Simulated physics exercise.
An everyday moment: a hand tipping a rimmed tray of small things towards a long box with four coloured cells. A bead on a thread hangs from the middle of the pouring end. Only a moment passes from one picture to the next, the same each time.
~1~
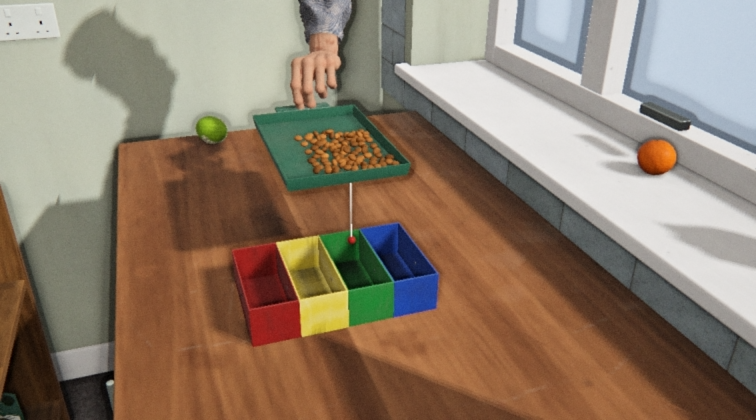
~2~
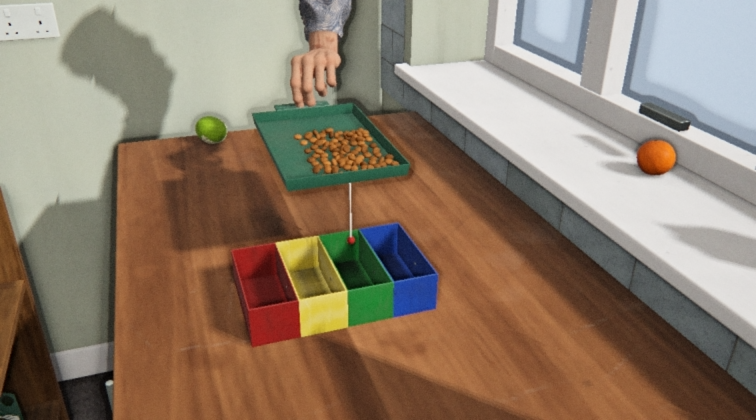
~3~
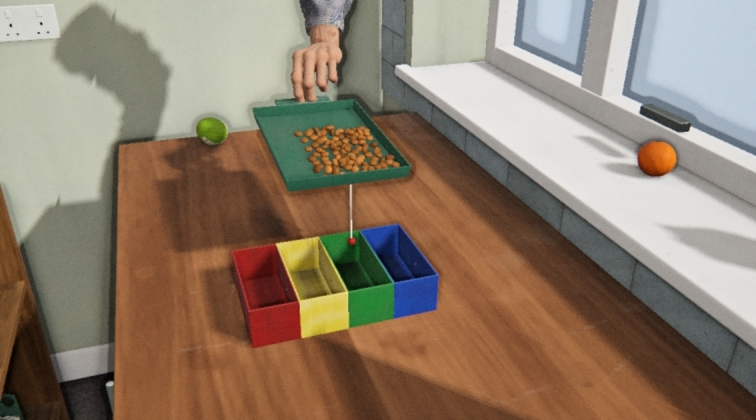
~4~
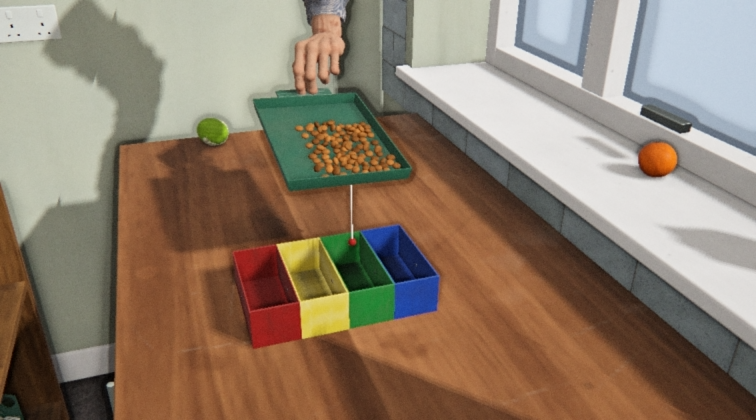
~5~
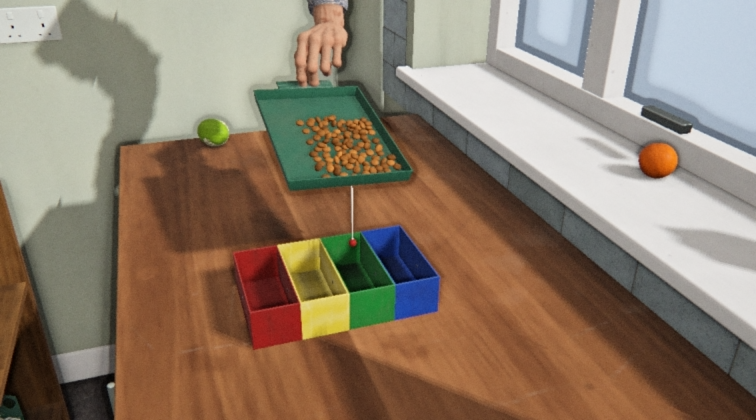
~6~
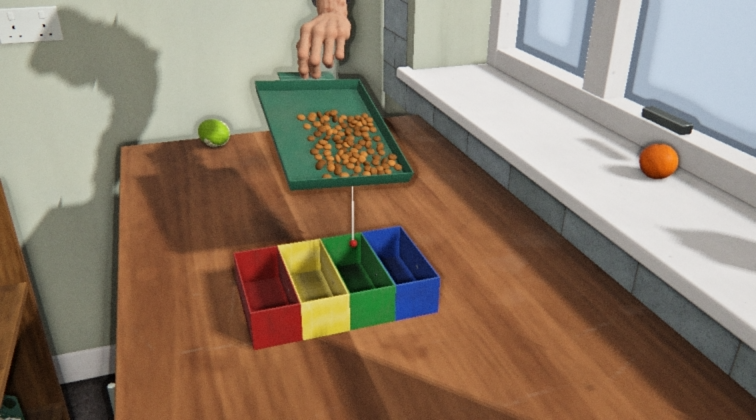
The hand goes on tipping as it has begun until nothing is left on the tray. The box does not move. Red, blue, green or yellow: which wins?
It favours the blue compartment.
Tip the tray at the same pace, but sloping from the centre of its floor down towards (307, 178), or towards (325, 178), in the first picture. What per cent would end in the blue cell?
Roughly 0 per cent, and 0 per cent.
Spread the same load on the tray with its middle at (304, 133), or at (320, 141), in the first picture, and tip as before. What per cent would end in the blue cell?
Roughly 70 per cent, and 70 per cent.
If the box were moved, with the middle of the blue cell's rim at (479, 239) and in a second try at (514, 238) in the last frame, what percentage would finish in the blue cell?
Near 0 % and 0 %.
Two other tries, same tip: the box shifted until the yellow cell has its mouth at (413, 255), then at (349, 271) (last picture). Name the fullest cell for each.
One: The yellow one. Two: That green cell.
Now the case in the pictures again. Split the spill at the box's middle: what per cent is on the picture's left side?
About 0 per cent.
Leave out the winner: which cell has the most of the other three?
It is green.
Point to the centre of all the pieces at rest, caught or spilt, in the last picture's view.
Near (409, 293).
Soon, tray tipped steeply; nearly all on the tray; a stray few in the green cell.
A while on, tray tipped right over; nearly all on the tray; a stray few in the green cell; a stray few in the blue cell; a small part falling or outside the box.
Towards the end, tray tipped past a quarter turn; about two thirds in the blue cell; about a quarter in the green cell; about a quarter falling or outside the box.
Finally, tray tipped past a quarter turn; about two thirds in the blue cell; about a quarter in the green cell; none in the red cell; none in the yellow cell; about a quarter outside the box.
